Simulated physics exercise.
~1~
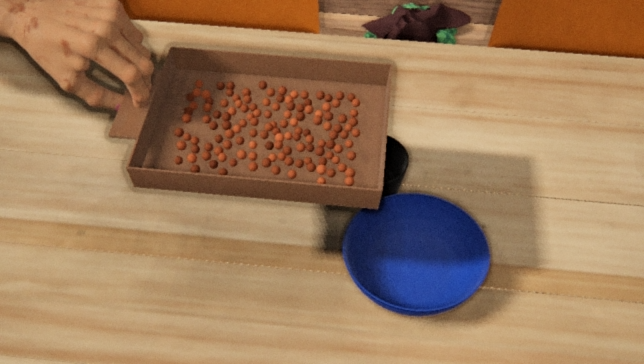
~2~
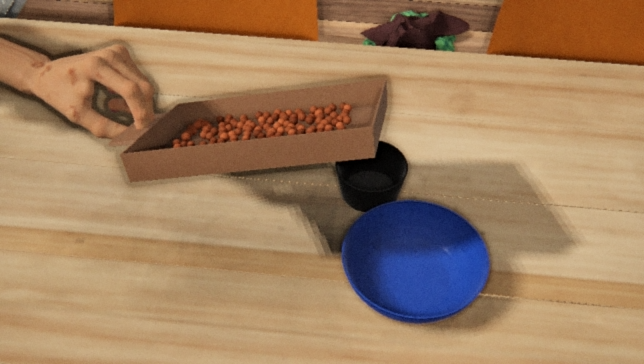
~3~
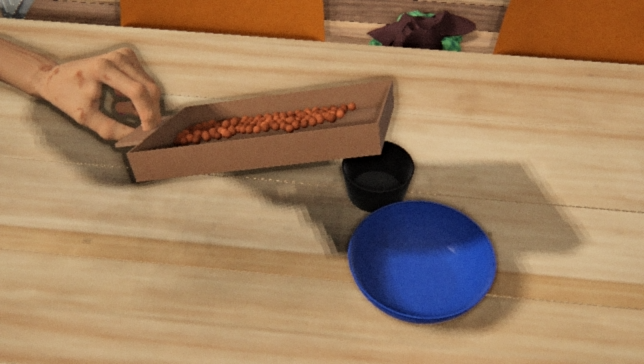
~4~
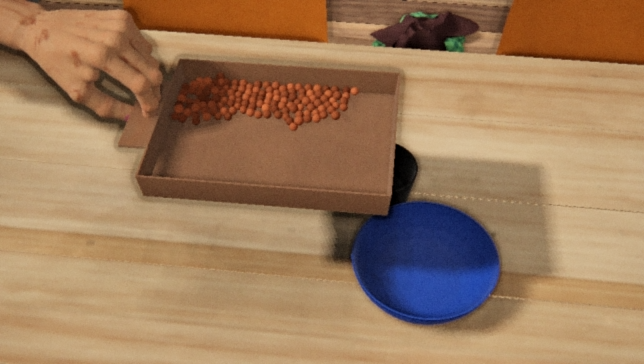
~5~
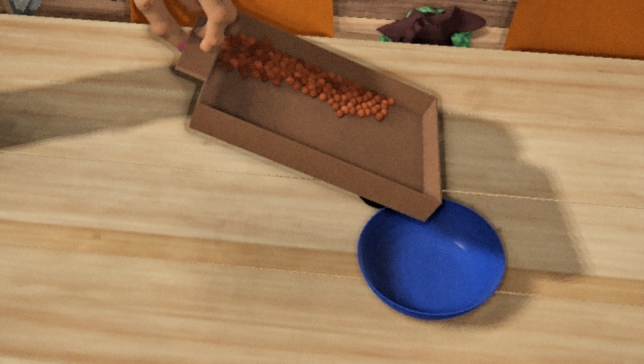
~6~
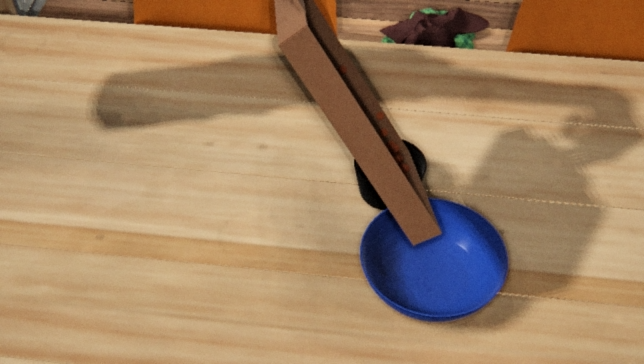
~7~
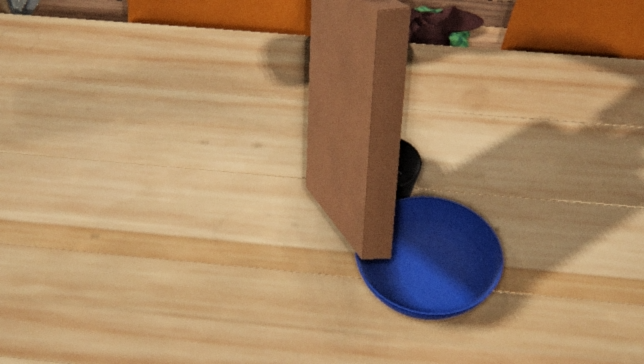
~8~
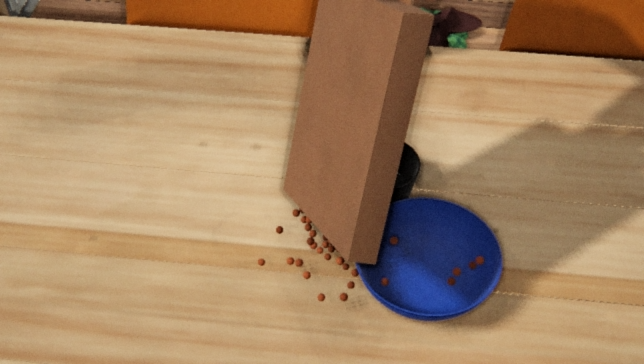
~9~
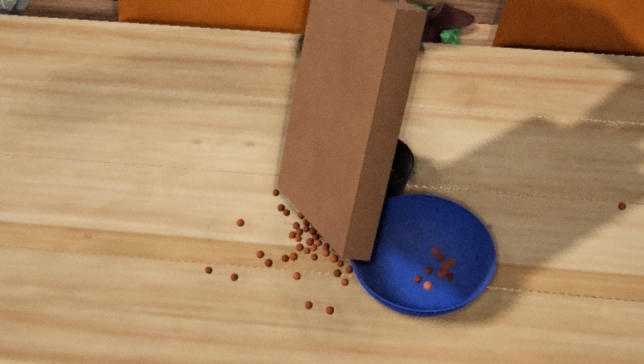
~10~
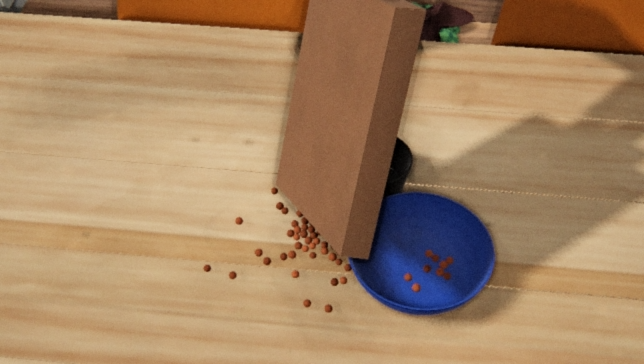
A hand tilts a tray of clay pellets, levels it, then upends it beside a blue bowl, spilling most onto the table.
